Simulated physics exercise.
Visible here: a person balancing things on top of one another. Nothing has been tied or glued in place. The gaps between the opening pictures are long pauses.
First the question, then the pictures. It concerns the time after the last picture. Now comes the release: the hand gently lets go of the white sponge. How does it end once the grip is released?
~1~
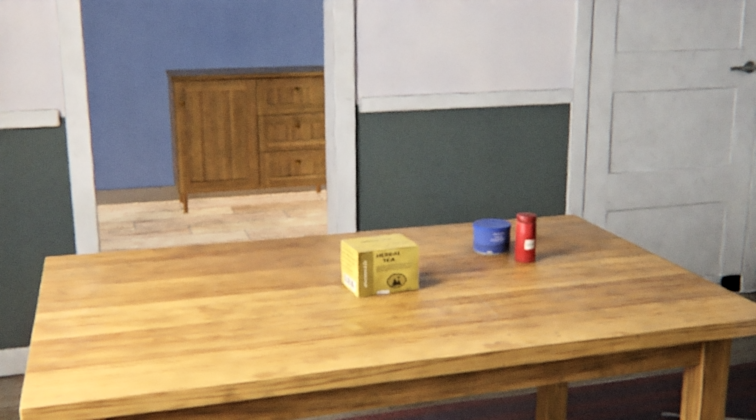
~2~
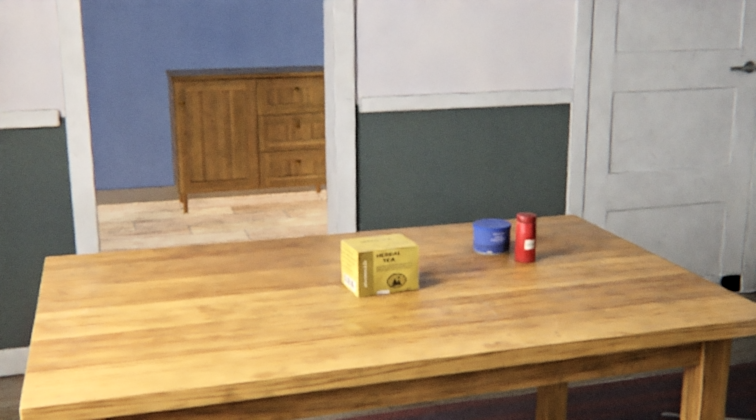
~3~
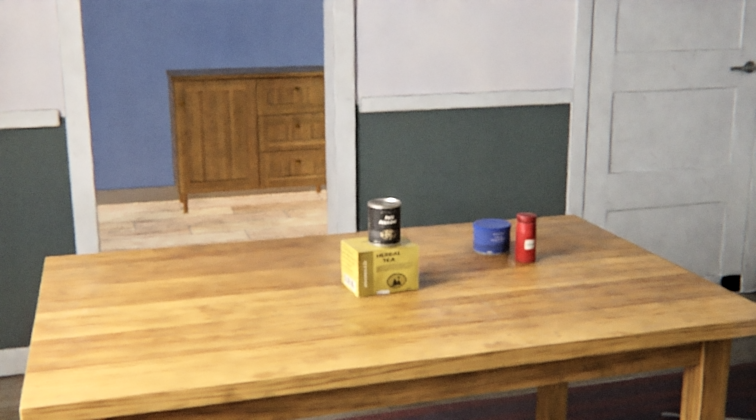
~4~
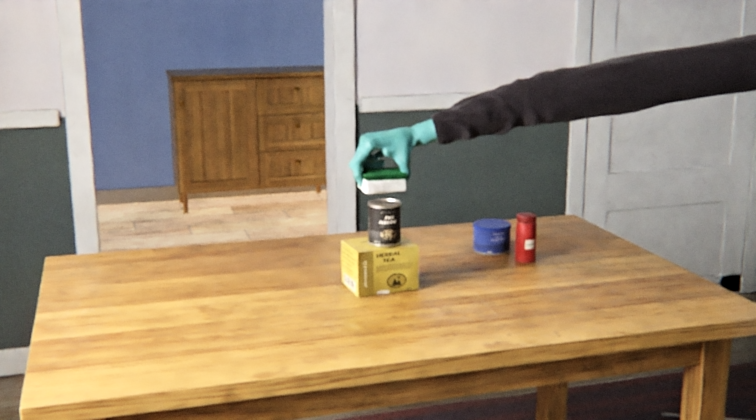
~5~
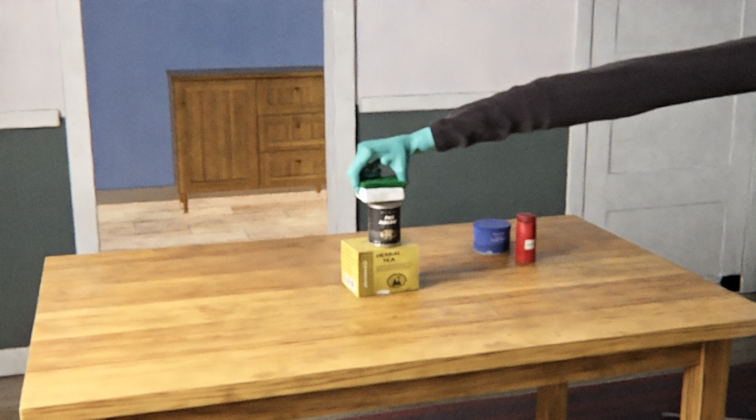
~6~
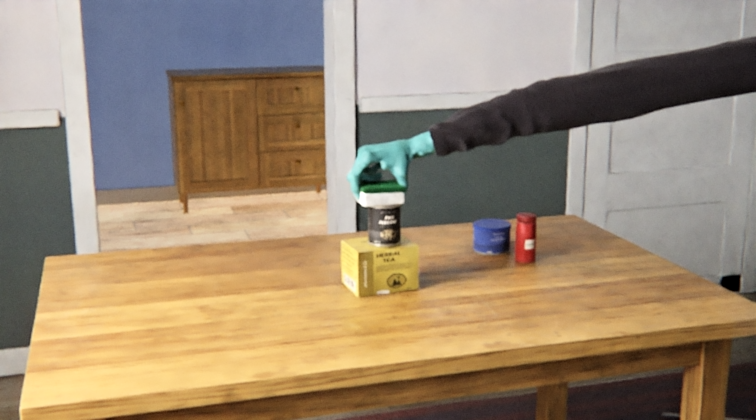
It ends with the pile still standing.
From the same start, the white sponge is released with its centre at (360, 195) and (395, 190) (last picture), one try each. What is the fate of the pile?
Case A: It comes down; case B: It does not fall.
Then, 0.20 s after the last picture, nothing has stirred.
Then, 0.40 s after the last picture, white sponge resting near (380, 194).
At rest, all 5 in place. Seen from the same camera at the end, white sponge near (380, 194). The pile stays up.
